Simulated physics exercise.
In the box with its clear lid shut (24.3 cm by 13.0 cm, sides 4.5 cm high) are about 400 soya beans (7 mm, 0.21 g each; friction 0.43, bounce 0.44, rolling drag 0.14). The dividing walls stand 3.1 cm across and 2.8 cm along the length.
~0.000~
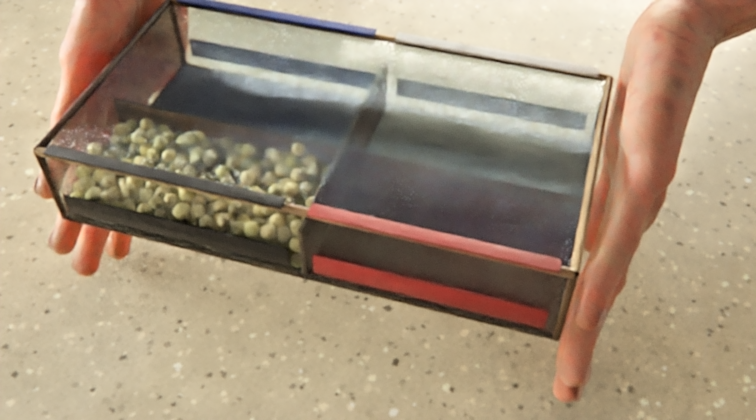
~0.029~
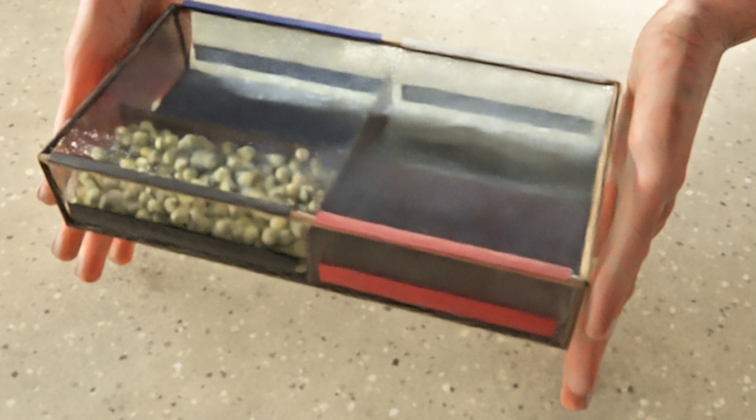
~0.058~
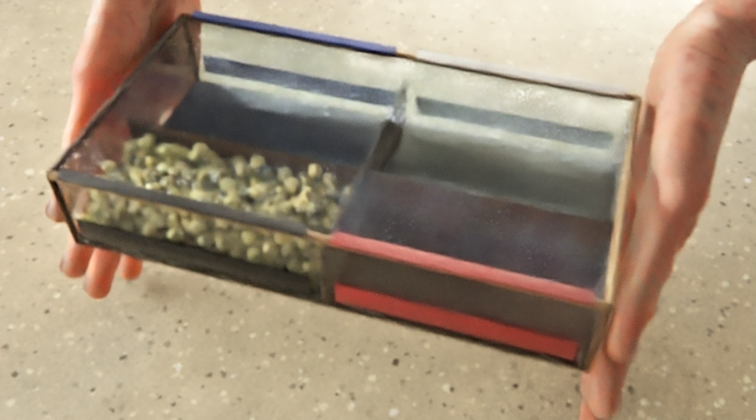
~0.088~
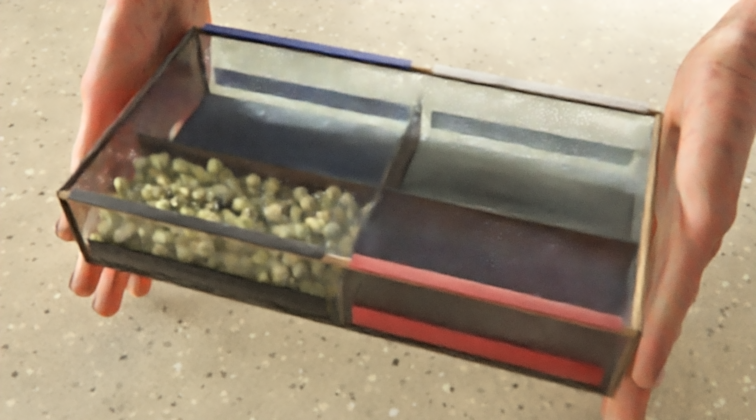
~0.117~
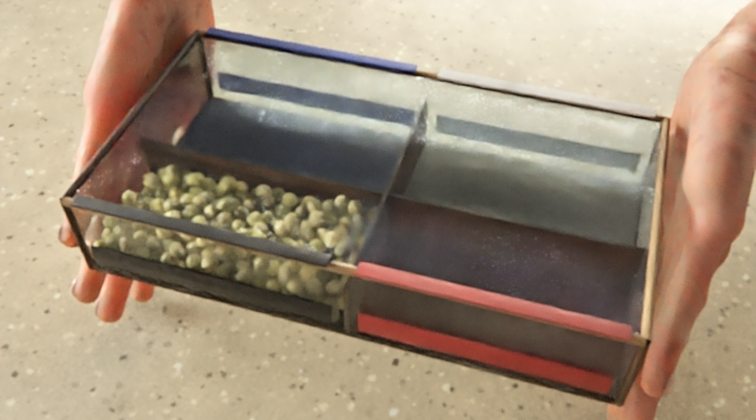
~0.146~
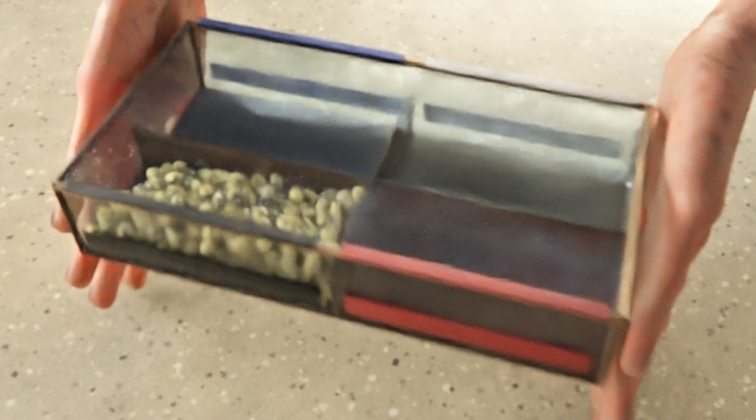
We see two hands holding a clear-lidded, four-compartment box with greenish beans in the front left section, beside a red-edged section; the hands shift it slightly right and toward the viewer, then slightly back, the beans staying in their section.
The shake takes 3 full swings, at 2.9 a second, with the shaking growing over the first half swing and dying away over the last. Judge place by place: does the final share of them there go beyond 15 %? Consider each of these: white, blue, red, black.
White - stays within; blue - goes beyond; red - stays within; black - goes beyond.
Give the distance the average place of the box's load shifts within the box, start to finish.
Roughly 1.0 cm.
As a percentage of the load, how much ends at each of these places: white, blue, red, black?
White: 0%, blue: 20%, red: 5%, black: 75%.
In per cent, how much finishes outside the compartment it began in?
25 %, roughly.
After 0.46 s, tilt 0 degrees; blue 10 %, black 90 %; middle of all pieces near (270, 267).
Then, at 0.72 s, tilt 0 degrees; blue 15 %, black 80 %; middle of all pieces near (201, 181).
After 0.96 s, tilt 0 degrees; blue 20 %, red 5 %, black 80 %; middle of all pieces near (192, 120).
After 1.19 s, tilt 0 degrees; blue 20 %, red 5 %, black 75 %; middle of all pieces near (205, 174).
At rest (1.5 s), white 0 %, blue 20 %, red 5 %, black 75 %.
